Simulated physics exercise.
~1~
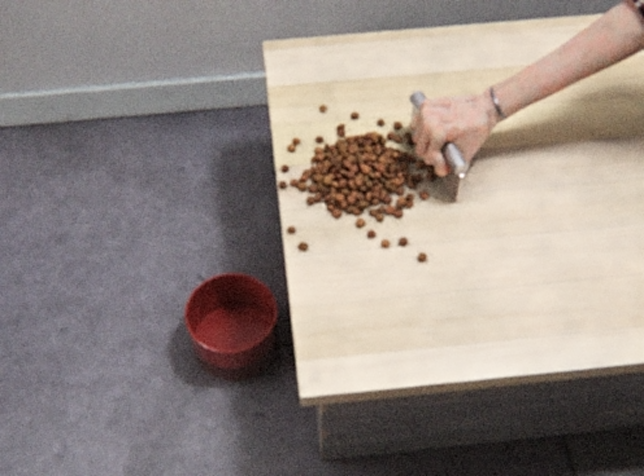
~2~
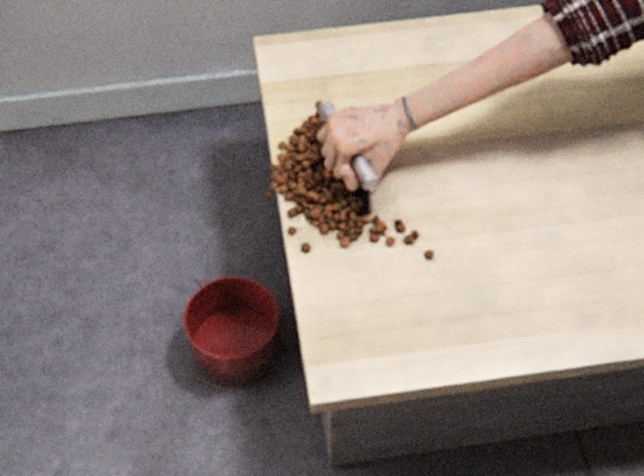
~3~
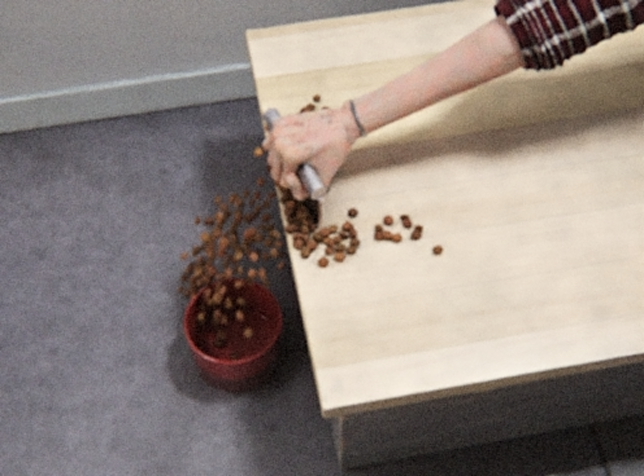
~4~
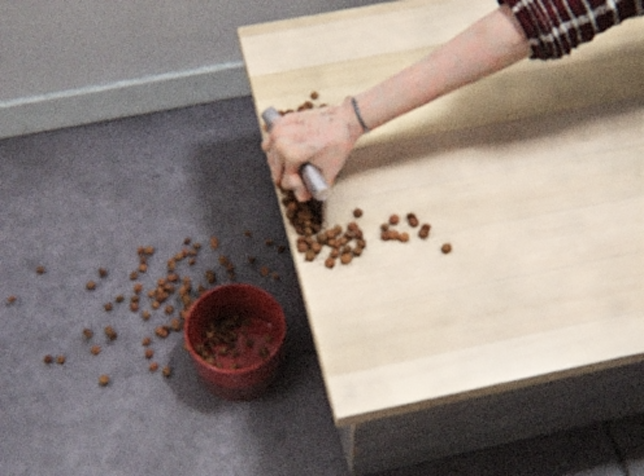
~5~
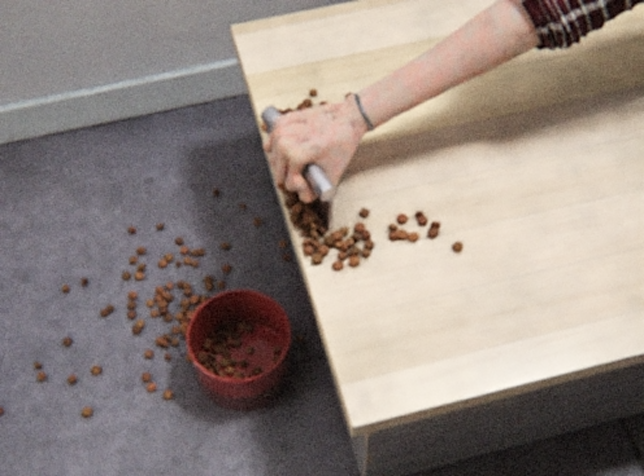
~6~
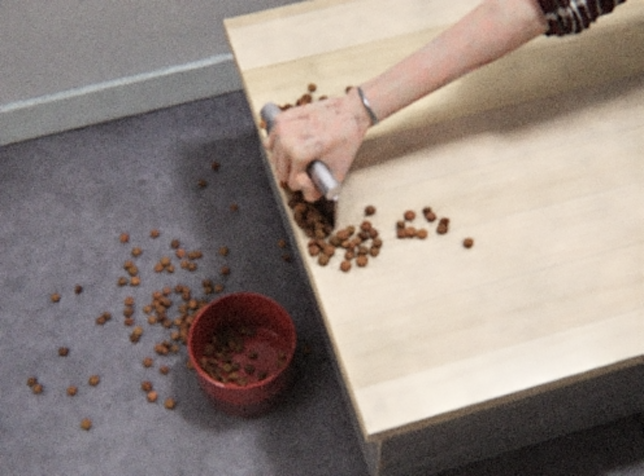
Hand with a scraper pushing brown kibble left off a wooden tabletop, some landing in a red pot, others scattering across the floor.
